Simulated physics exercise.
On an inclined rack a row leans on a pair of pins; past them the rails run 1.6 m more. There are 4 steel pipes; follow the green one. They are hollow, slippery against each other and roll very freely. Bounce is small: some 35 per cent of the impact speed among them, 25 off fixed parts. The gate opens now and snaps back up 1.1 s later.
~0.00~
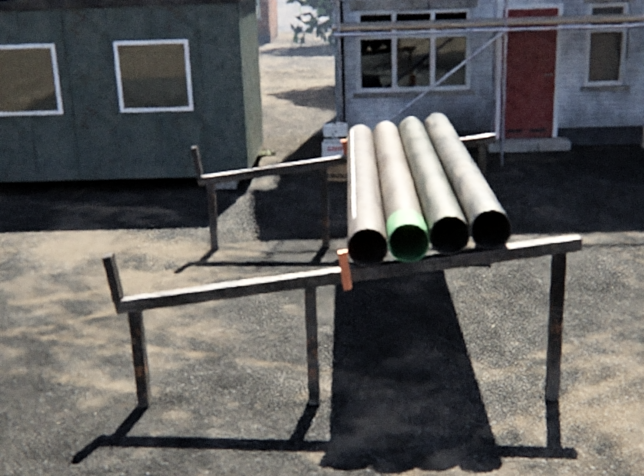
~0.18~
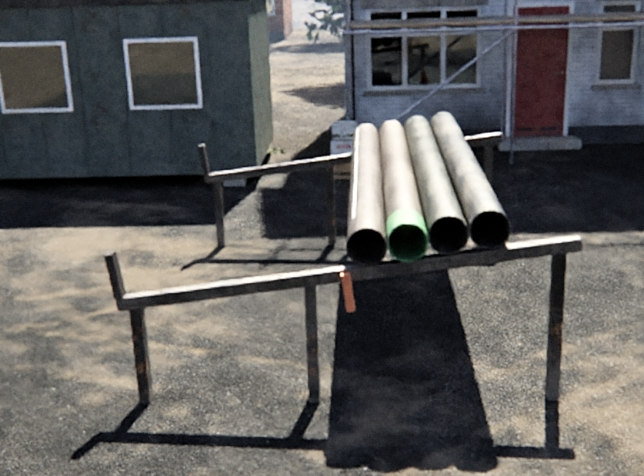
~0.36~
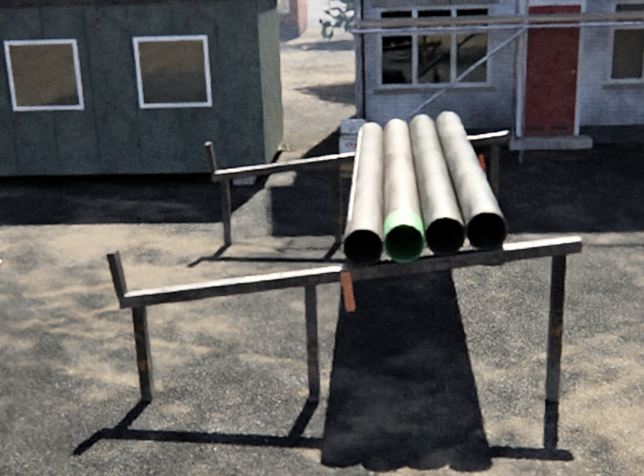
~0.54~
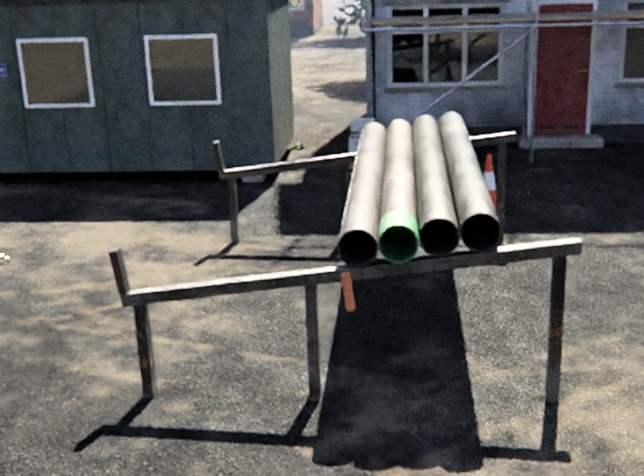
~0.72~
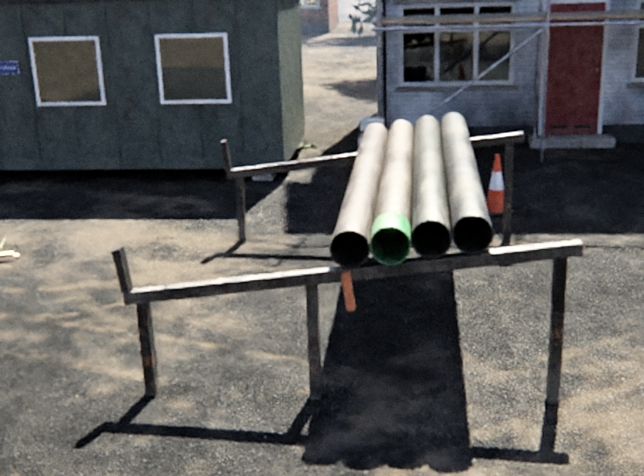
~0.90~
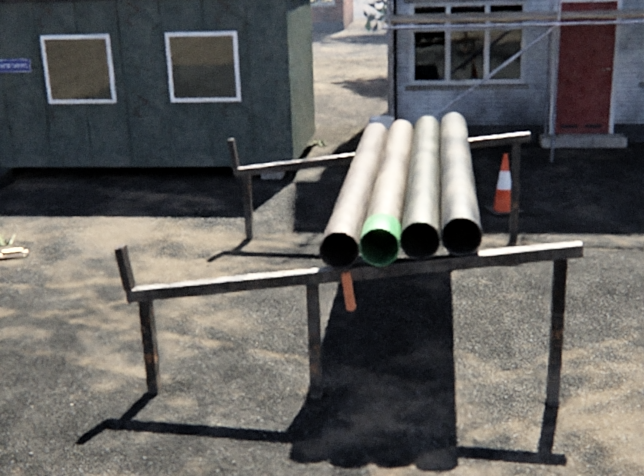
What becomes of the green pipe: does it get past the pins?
The green one gets through.
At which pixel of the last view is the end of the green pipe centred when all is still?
Near (182, 267).
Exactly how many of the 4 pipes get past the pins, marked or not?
The count is 2.
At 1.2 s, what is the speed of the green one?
About 2.0 m/s.
By 1.2 s, green is on the rails, 10 cm above the pins, rolling left; 1 of 4 has passed.
By 1.6 s, green is on the rails, 10 cm below the pins, rolling left; 2 of 4 have passed.
Finally (2.8 s), green is on the rails, 115 cm below the pins; 2 of 4 have passed.
